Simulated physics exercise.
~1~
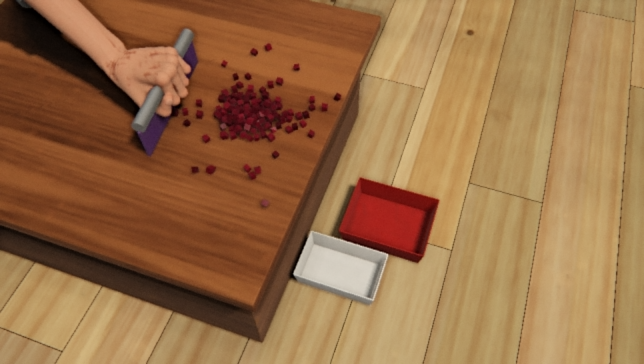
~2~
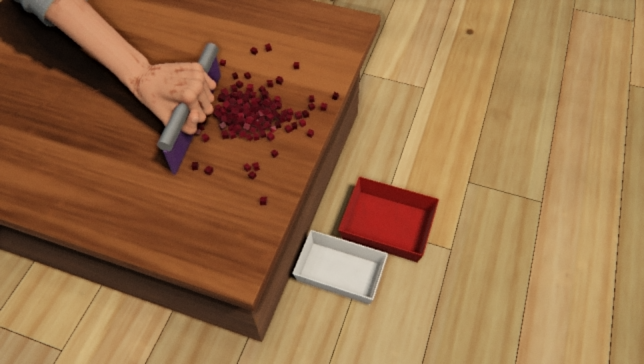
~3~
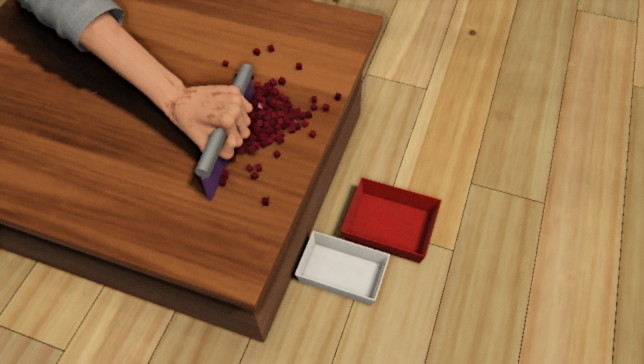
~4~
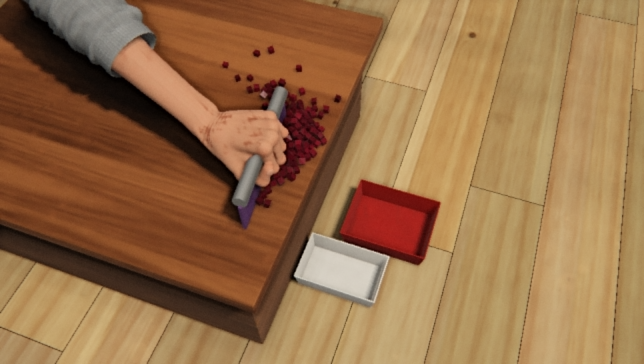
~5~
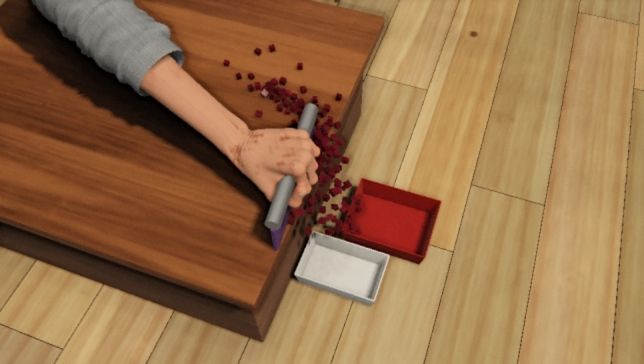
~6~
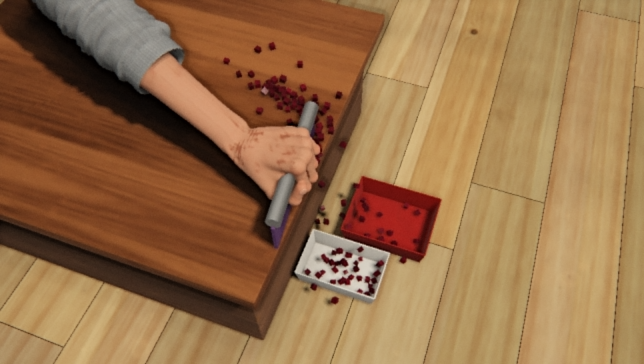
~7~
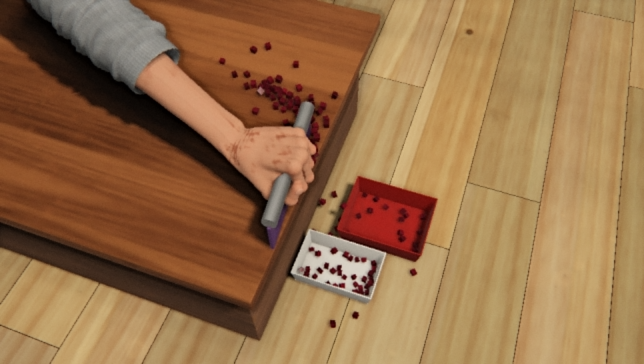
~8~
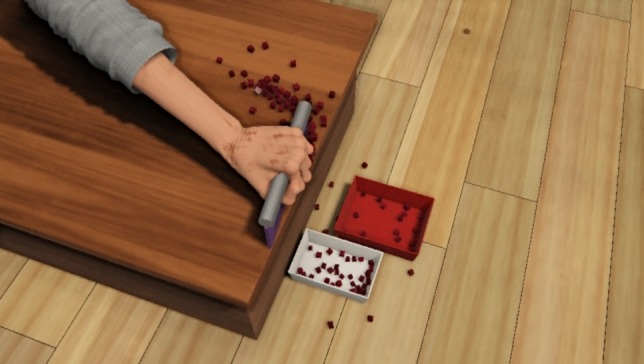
A hand gripping a grey-handled scraper with a purple blade moves right and down across a wooden tabletop toward a scattered heap of small dark red cubes. The slanted blade meets the heap and pushes the nearer cubes toward the table's right edge, bunching them together. As the scraper reaches the edge and stops, cubes spill over toward a white tin and a red tin below. Some land in the white tin, fewer in the red one, and several scatter on the floorboards. The hand stays at the edge, with about half the cubes still on the table.
